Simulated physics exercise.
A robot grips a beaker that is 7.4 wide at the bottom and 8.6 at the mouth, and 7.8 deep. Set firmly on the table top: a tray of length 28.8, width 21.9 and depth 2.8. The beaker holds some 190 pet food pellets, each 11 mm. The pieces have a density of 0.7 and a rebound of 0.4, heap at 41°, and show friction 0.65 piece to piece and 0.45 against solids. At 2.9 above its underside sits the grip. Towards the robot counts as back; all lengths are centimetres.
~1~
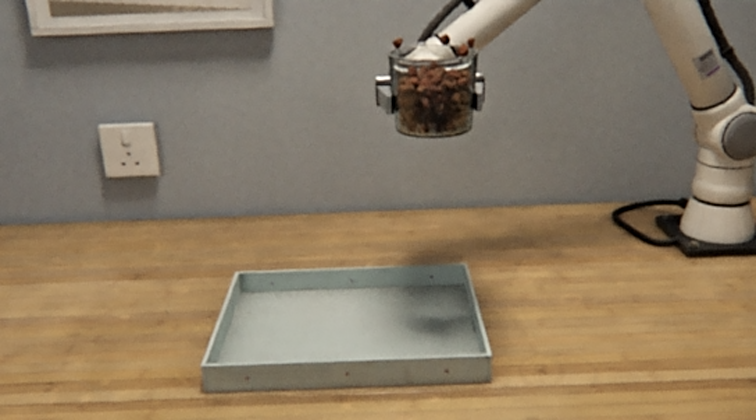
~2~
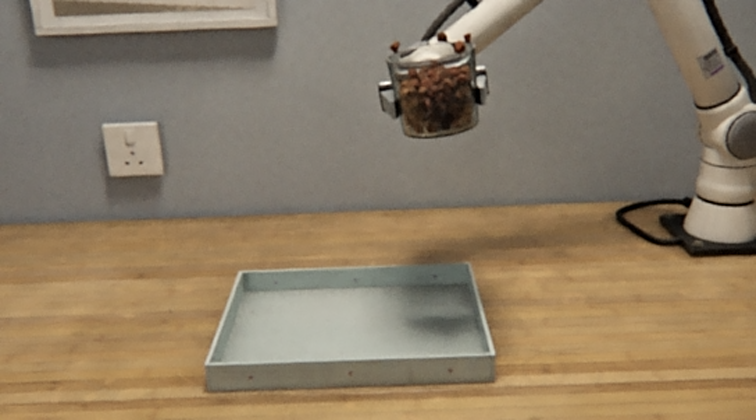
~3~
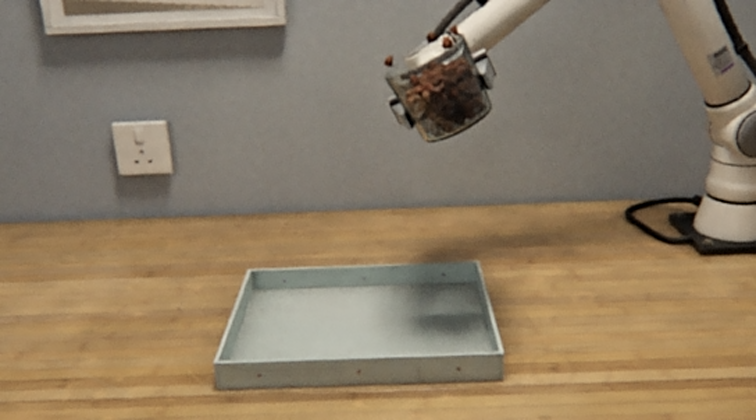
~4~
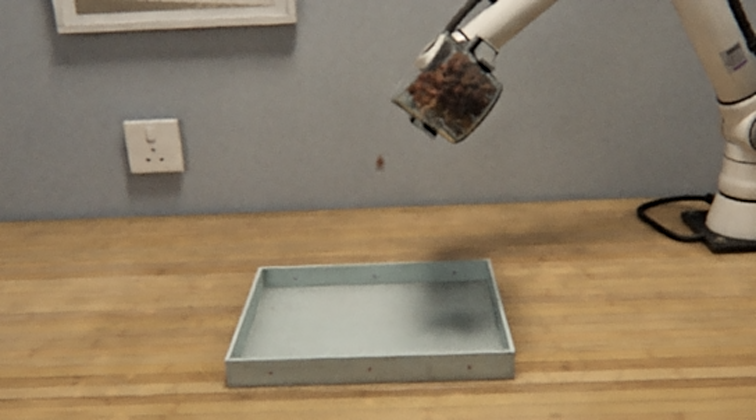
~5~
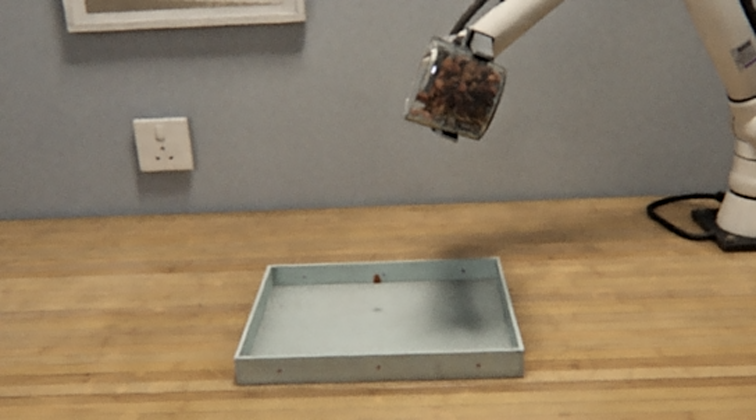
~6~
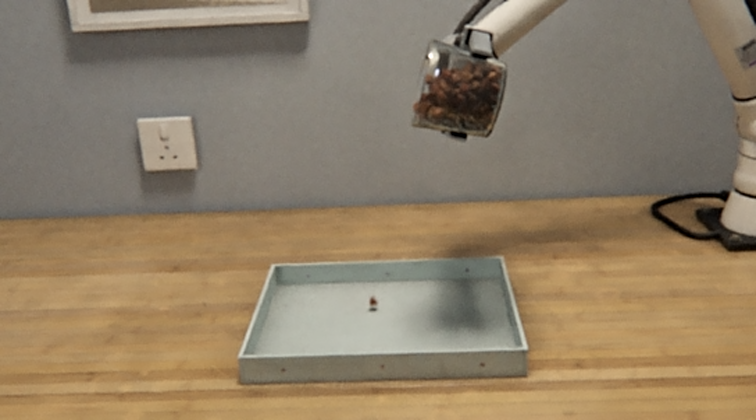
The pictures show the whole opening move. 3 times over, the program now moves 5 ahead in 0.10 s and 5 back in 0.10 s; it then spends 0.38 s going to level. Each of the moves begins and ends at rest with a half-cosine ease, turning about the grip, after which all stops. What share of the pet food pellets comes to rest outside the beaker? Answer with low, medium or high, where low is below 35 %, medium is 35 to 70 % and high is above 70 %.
High.
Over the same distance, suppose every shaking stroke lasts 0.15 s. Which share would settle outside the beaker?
About 55 per cent in that case.
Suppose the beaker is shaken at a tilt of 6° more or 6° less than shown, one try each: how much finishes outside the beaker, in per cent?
Roughly 95 and 80 percent.
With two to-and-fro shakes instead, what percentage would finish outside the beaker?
In that case, some 85 per cent.
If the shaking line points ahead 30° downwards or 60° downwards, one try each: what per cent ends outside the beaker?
It comes to around 50 per cent on the first try and around 30 per cent on the second.
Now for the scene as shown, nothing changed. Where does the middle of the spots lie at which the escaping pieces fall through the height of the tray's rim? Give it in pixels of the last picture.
Roughly at (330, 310).
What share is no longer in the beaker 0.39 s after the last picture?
I'd put it at some 70 per cent at that point.
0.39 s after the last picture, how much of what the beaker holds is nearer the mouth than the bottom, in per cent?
95 per cent.
Then, 0.39 s after the last picture, tilted 74° forward, highest piece 28 above the table; 97 in the tray, 54 in the beaker, 6 on the table or floor, 32 in flight or on a rim.
Then, 0.78 s after the last picture, tilted 39° forward, highest piece 27 above the table; 147 in the tray, 20 on the table or floor, 15 in the beaker, 7 in flight or on a rim.
Then, 1.18 s after the last picture, level, highest piece 27 above the table; 151 in the tray, 23 on the table or floor, 15 in the beaker.
Then, 2.23 s after the last picture, level, highest piece 27 above the table; 151 in the tray, 23 on the table or floor, 15 in the beaker.
Final count, 151 in the tray, 23 on the table or floor, 15 in the beaker. That is 92 % outside the beaker.
